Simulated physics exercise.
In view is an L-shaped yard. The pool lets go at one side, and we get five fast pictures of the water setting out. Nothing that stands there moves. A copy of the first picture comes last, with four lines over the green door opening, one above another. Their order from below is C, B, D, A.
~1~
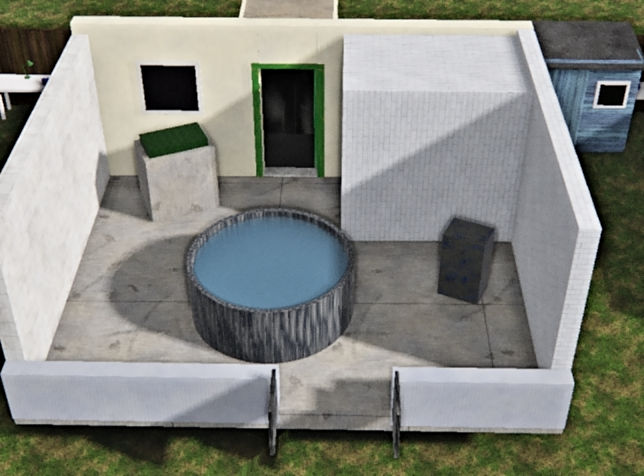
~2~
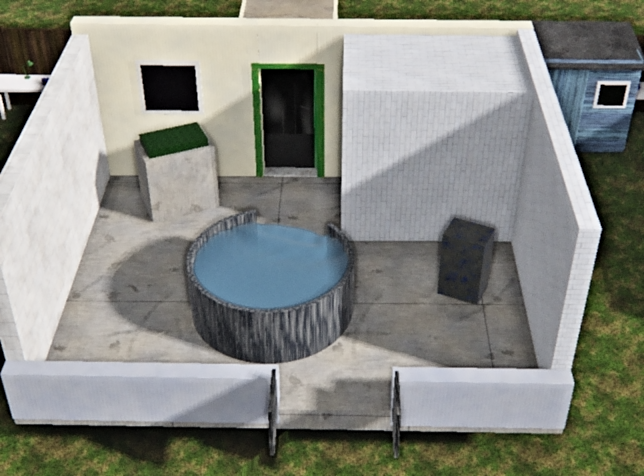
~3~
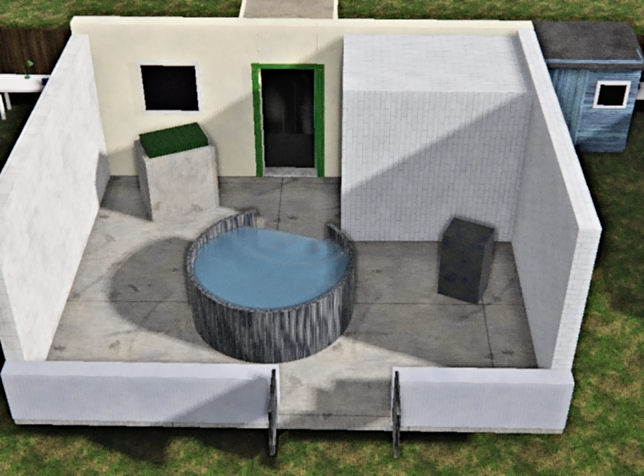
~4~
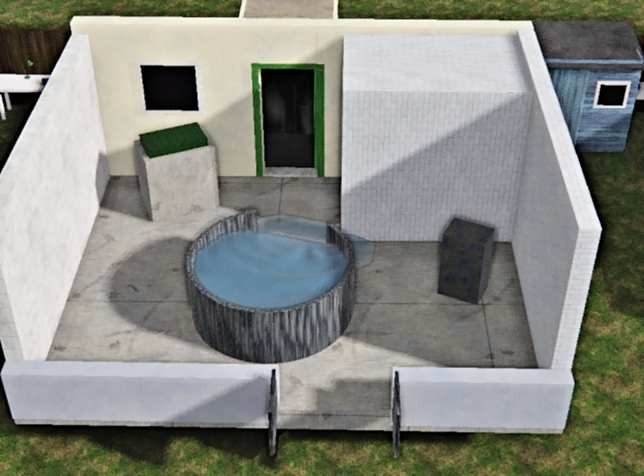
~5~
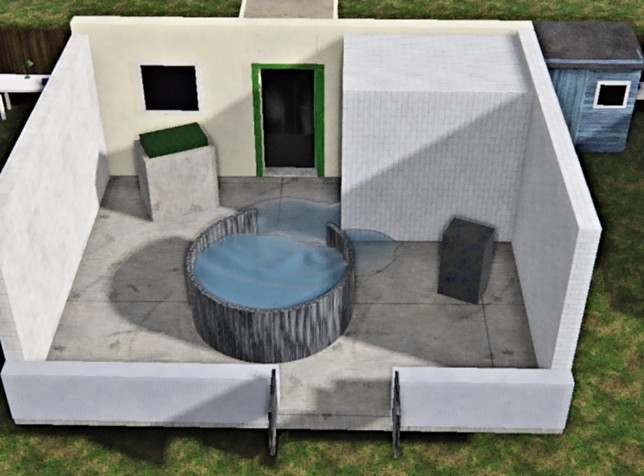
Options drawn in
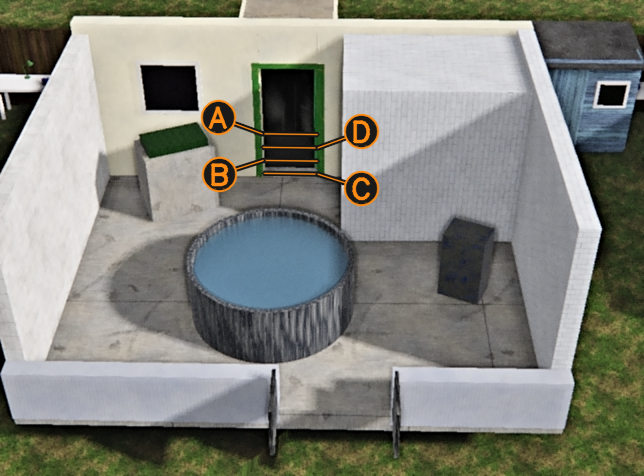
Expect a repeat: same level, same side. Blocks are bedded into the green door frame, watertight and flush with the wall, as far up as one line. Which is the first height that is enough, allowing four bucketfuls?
That is mark D.
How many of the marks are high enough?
Two of them.
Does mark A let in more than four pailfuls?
No, that is safe.
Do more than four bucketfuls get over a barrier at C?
Yes, that goes wrong.
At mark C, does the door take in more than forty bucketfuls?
Yes.
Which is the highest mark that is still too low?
That would be B.
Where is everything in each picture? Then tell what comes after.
Water in the pool at rest, its middle at (271, 262); foot of the green doorway at (290, 176); open gate at (335, 363), in the first frame.
Water covers 1 % of the ground, its front hidden from here, in the second frame.
Water covers 4 % of the ground, its front hidden from here, in the third frame.
Water covers 8 % of the ground, its front hidden from here, in the fourth frame.
Front seen at (397, 242), 13 % of the ground wet, in the fifth frame.
On the marked copy, A at (289, 134); B at (290, 160); C at (290, 173); D at (290, 147); from the bottom up C, B, D, A.
Choosing A, nothing gets over.
Choosing B, about 14 bucketfuls get in.
Choosing C, dozens of bucketfuls pour in.
Choosing D, a splash gets over, under a bucket.
